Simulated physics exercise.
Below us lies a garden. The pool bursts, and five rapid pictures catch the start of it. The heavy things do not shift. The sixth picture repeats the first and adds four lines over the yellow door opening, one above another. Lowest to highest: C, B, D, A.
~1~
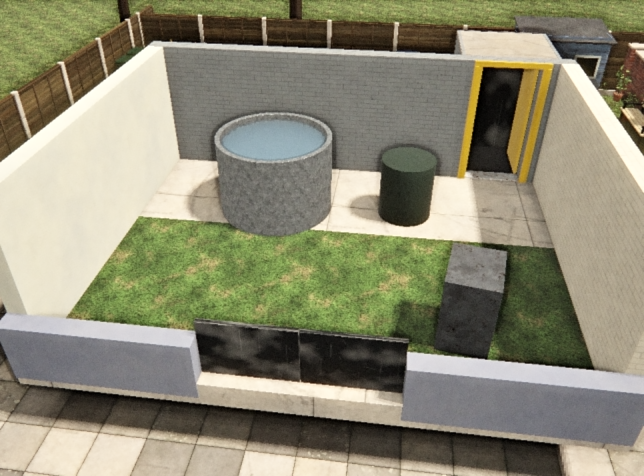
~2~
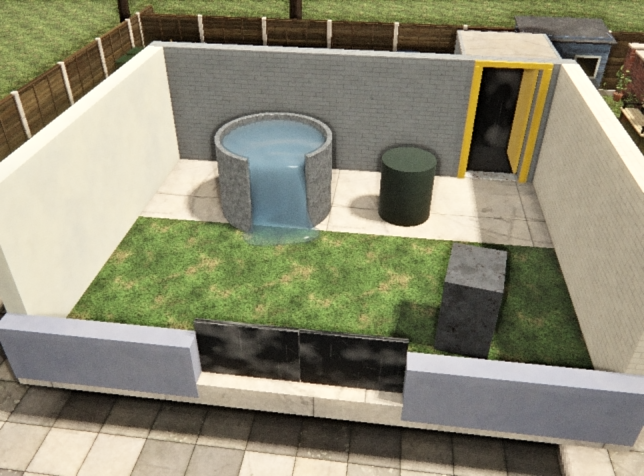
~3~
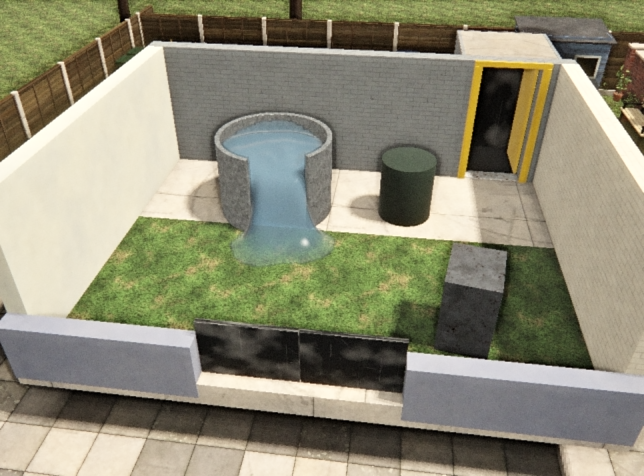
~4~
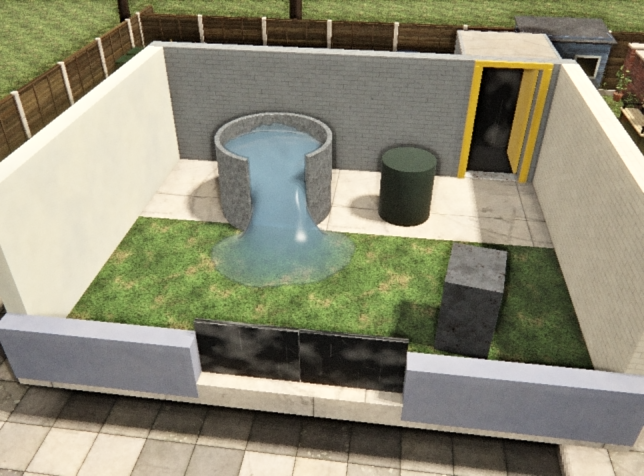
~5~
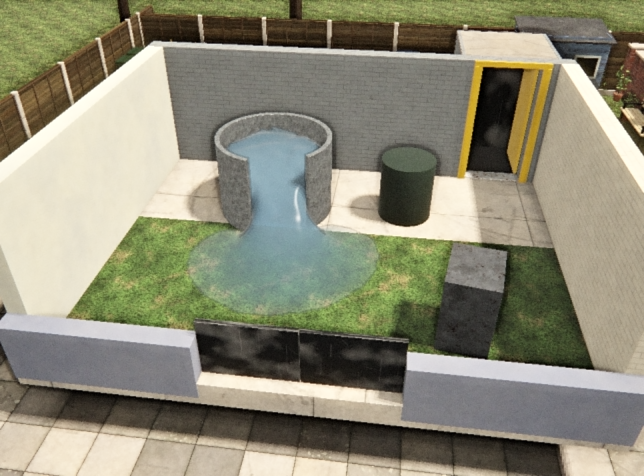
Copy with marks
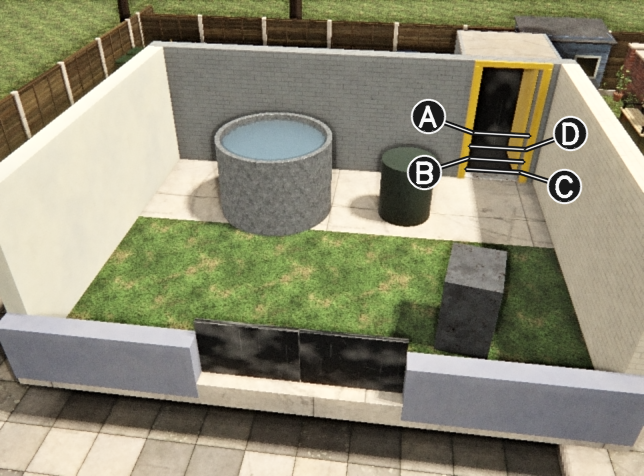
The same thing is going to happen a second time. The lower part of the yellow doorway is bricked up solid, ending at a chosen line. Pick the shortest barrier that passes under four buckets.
C will do.
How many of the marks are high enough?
All four.
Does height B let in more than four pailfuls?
No.
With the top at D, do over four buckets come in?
No, not at all.
On the marked copy, A at (500, 134); B at (495, 160); C at (493, 170); D at (497, 147); from the bottom up C, B, D, A.
With A, nothing gets over.
With B, nothing gets over.
With C, nothing gets over.
With D, nothing gets over.
